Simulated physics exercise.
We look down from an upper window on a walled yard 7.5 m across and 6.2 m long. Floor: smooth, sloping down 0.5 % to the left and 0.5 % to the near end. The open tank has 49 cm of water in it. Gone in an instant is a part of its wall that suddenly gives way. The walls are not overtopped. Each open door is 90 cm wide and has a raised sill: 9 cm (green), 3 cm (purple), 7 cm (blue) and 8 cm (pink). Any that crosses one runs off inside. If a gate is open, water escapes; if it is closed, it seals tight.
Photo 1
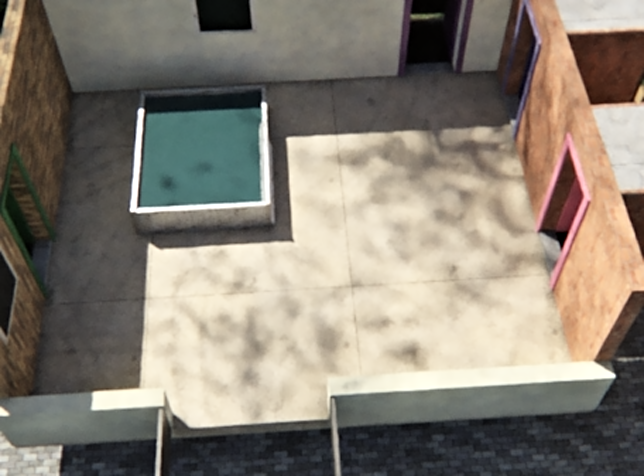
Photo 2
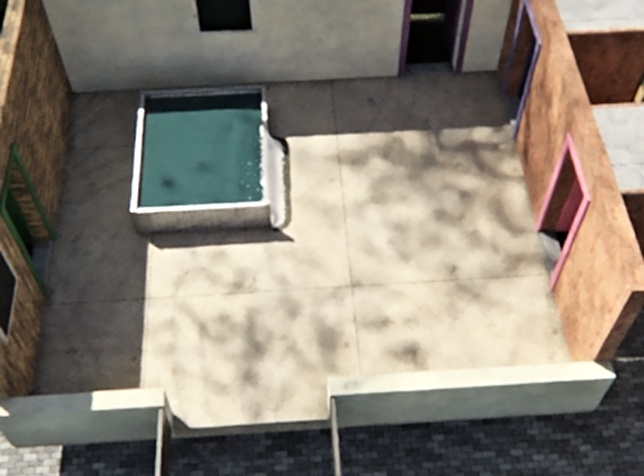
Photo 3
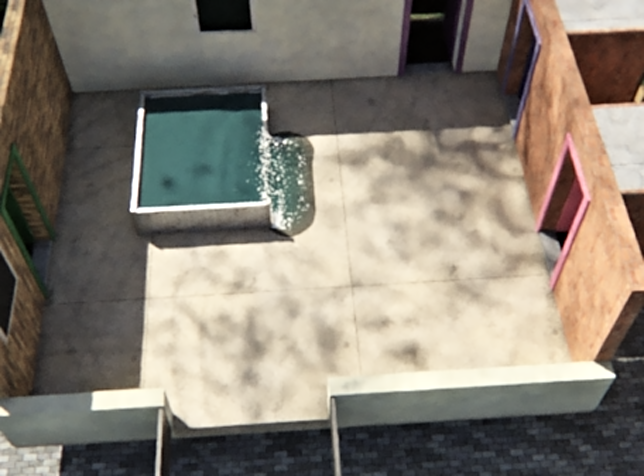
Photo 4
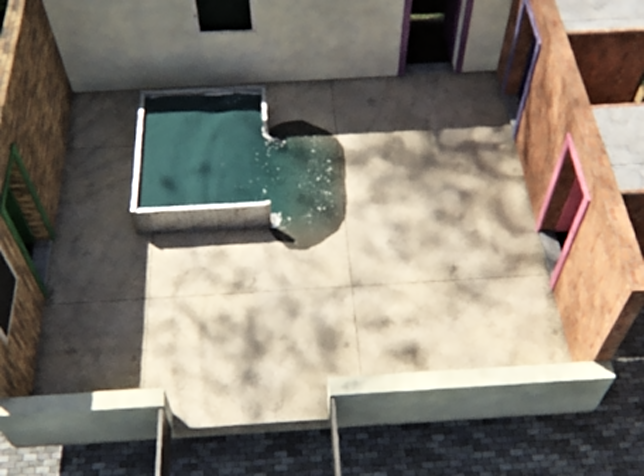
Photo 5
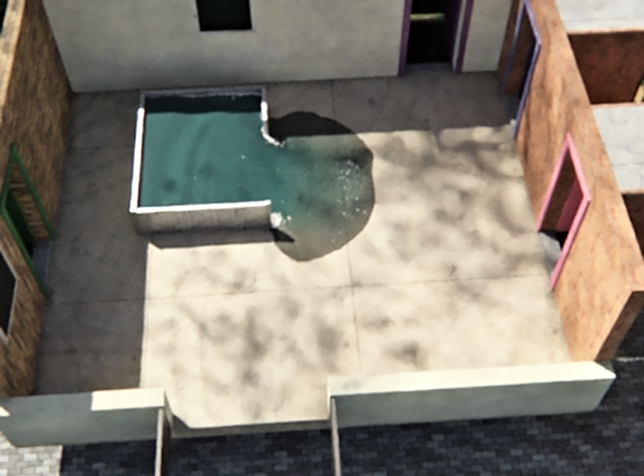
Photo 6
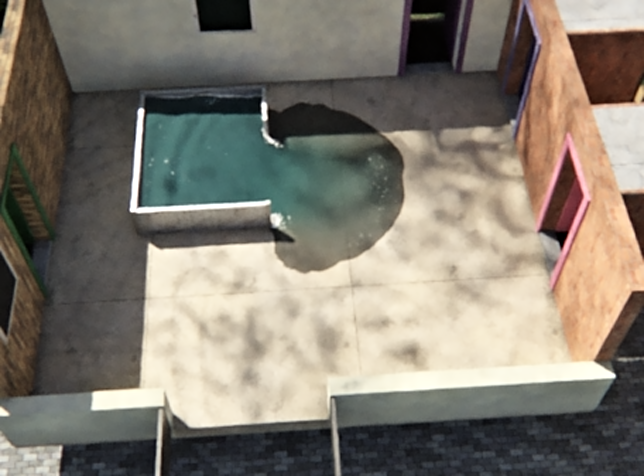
Water in a raised open tank in a walled yard burst out through a sudden gap in its right side, foaming at first, then spread across the paved floor in a widening rounded pool.
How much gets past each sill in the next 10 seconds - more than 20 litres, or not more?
At the end, at the green door the amount will stay short of the limit. At the purple door the amount will climb above the limit. At the blue door the amount will climb above the limit. At the pink door the amount will climb above the limit.
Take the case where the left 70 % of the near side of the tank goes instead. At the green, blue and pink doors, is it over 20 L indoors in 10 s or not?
Green door doesn't reach it, blue door doesn't reach it, pink door doesn't reach it.
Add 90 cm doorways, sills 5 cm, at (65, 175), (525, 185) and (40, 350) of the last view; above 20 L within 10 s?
The first one doesn't reach it, the second one exceeds it, and the third one doesn't reach it.
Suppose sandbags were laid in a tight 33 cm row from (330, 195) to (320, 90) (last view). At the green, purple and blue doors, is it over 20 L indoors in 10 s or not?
Result: Green door inside the limit; purple door inside the limit; blue door inside the limit.
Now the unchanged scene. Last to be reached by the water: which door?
Lab note: Last arrival at the green door.
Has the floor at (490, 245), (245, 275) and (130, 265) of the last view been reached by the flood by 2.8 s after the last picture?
Respectively: Got hit, was missed, was missed.
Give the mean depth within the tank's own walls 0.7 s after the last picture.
The mean depth is some 33 cm.
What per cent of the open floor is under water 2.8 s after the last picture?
Close to 50 in a hundred.
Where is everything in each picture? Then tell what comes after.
In the first frame, still water, 49 cm deep, in the open tank at (203, 149).
In the second frame, water pours out at (266, 175) and has run 0.9 m, to (283, 225); typically 8 cm deep outside, 49 cm at the open tank's back.
In the third frame, water pours out at (266, 177) and has run 1.1 m, to (295, 231); typically 9 cm deep outside, 49 cm at the open tank's back.
In the fourth frame, the front is at (332, 141), 1.4 m from the gap at (266, 177); 2.4 m2 of floor is under water; 49 cm left at the back of the open tank.
In the fifth frame, the front is at (366, 153), 1.7 m from the gap at (266, 177); 3.5 m2 of floor is under water; 49 cm left at the back of the open tank.
In the sixth frame, water pours out at (266, 177) and has run 2.2 m, to (396, 157); typically 5 cm deep outside, 46 cm at the open tank's back.
Then, 0.7 s after the last picture water covers 30 % of the floor and is deepest (27 cm) near (274, 204); green door not reached, purple door not reached, blue door not reached, pink door not reached.
Then, 1.5 s after the last picture water covers 40 % of the floor and is deepest (24 cm) near (274, 195); green door not reached, purple door 5 cm at the sill, 0 L in, blue door 15 cm at the sill, 4 L in, pink door 14 cm at the sill, 1 L in.
Then, 2.8 s after the last picture water covers 50 % of the floor and is deepest (29 cm) near (568, 374); green door not reached, purple door 8 cm at the sill, 4 L in, blue door 15 cm at the sill, 47 L in, pink door 16 cm at the sill, 39 L in.
Then, 5.3 s after the last picture water covers 55 % of the floor and is deepest (12 cm) near (506, 390); green door not reached, purple door 8 cm at the sill, 52 L in, blue door 9 cm at the sill, 85 L in, pink door 8 cm at the sill, 61 L in.
Then, 9.3 s after the last picture water covers 90 % of the floor and is deepest (9 cm) near (29, 421); green door 7 cm at the sill, 0 L in, purple door 4 cm at the sill, 83 L in, blue door 5 cm at the sill, 88 L in, pink door 5 cm at the sill, 66 L in.
